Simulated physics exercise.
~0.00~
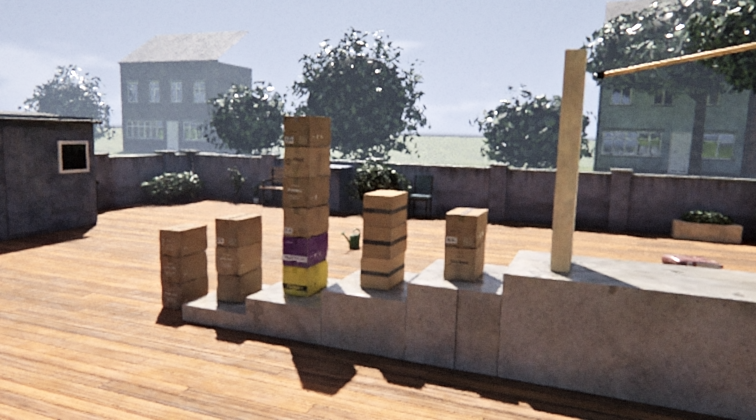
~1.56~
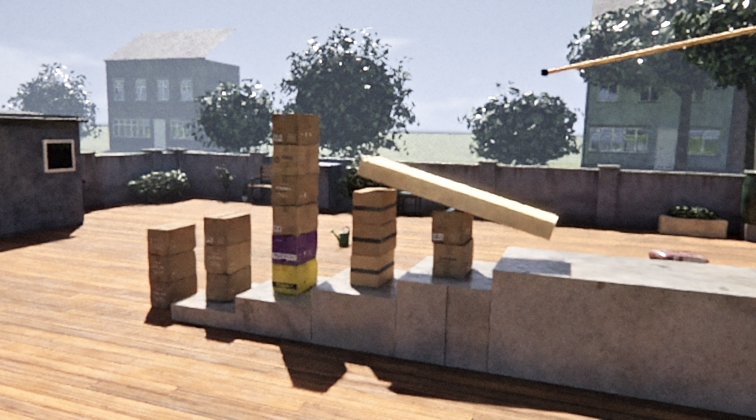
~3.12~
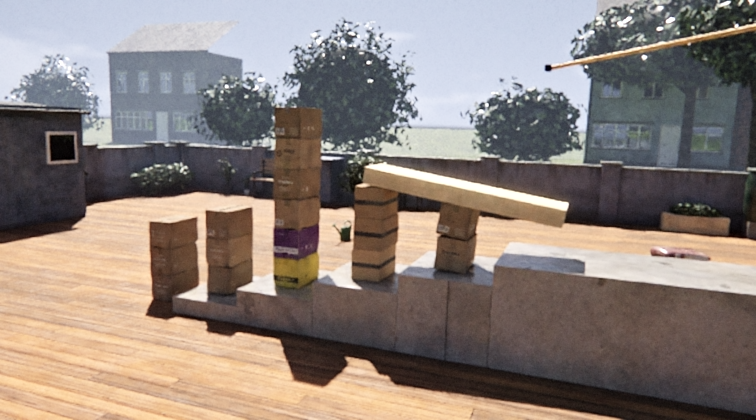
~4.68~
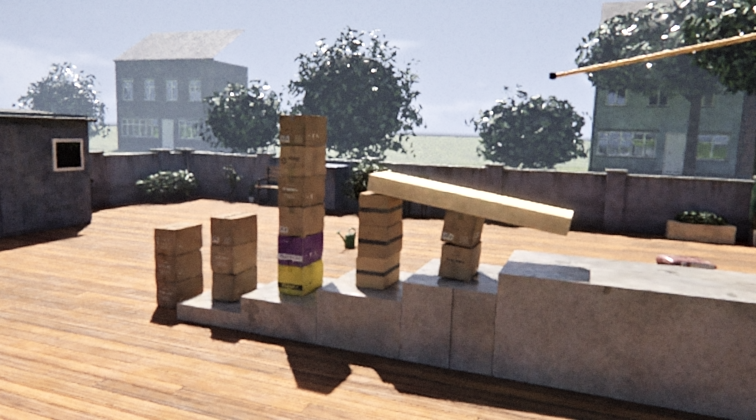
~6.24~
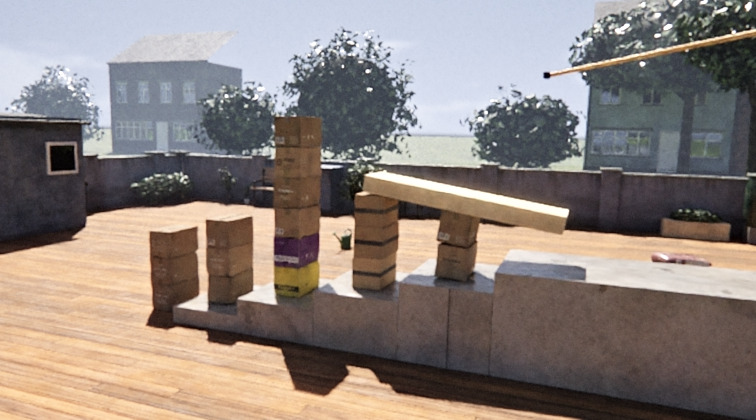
A wooden board topples left onto two stacks of cartons, and every column stays standing.
